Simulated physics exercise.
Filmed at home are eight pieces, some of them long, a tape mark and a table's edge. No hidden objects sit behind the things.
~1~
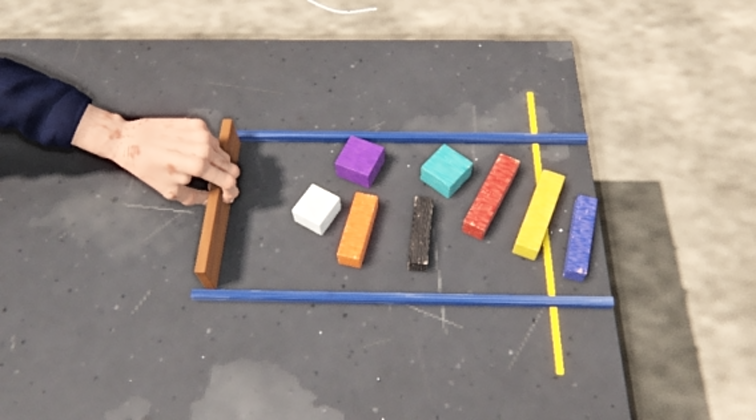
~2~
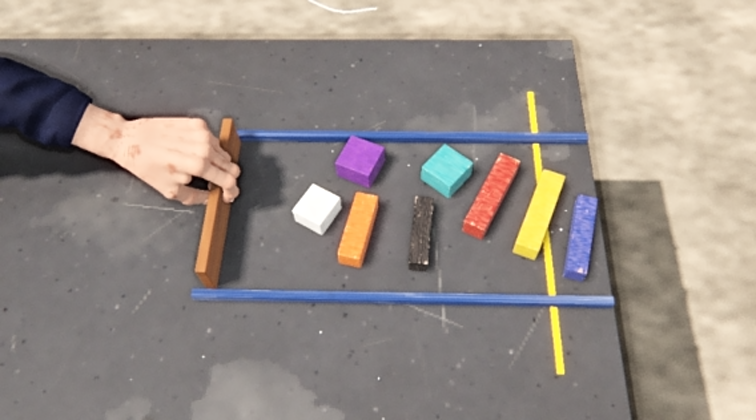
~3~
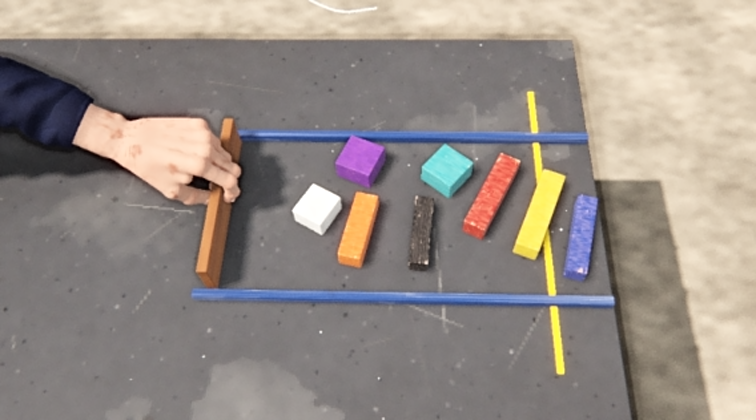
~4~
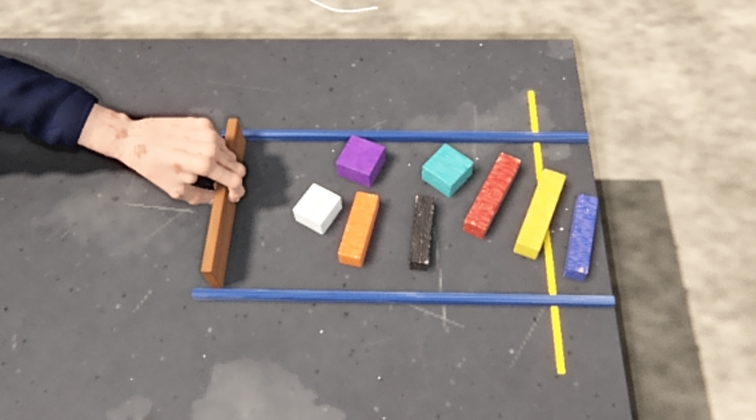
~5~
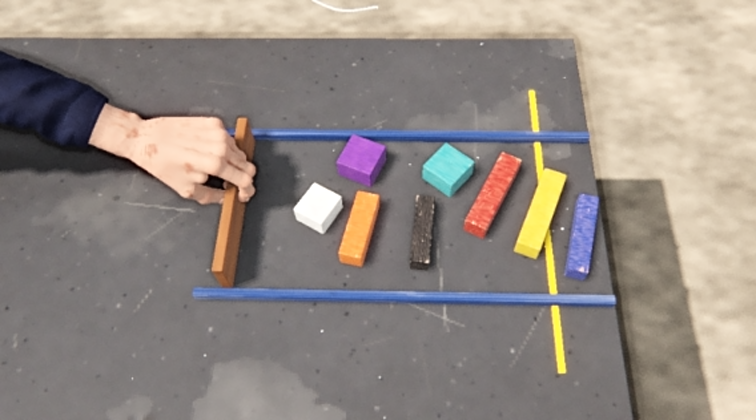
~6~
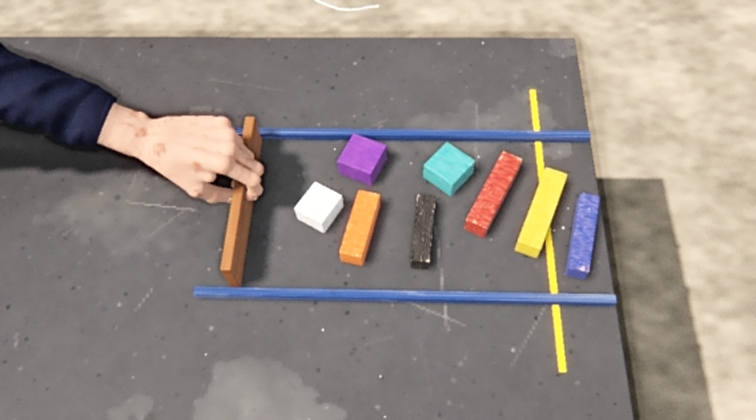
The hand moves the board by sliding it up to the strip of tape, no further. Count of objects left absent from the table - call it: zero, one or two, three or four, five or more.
My call is three or four.
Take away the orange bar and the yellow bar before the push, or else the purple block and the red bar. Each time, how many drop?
Count of fallen: 2 / 2.
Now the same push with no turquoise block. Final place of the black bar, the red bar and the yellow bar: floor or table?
Well, the black bar is left in place, the red bar topples off and the yellow bar topples off.
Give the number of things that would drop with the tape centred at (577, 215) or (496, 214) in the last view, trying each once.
In order, 6 and 1.
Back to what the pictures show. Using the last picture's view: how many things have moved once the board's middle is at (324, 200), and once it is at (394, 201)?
By the first moment it's 2, by the second it's 6.
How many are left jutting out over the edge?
In total, 3 of them.
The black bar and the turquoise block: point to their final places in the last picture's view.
First (597, 260), then (600, 180).
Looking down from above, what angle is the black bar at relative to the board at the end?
Out of line by around 40°.
A little later, none off yet; blue bar at rest near (583, 235); yellow bar at rest near (542, 212); red bar at rest near (494, 194).
Next, none off yet; blue bar at rest near (583, 235); yellow bar at rest near (545, 212); red bar shifted a little near (513, 200).
Later still, one off so far; blue bar on its side near (626, 261); yellow bar shifted about its own width near (609, 219); red bar shifted about its own width near (586, 209).
When it is over, the number that fall off is three or four; down, red bar, yellow bar and blue bar.
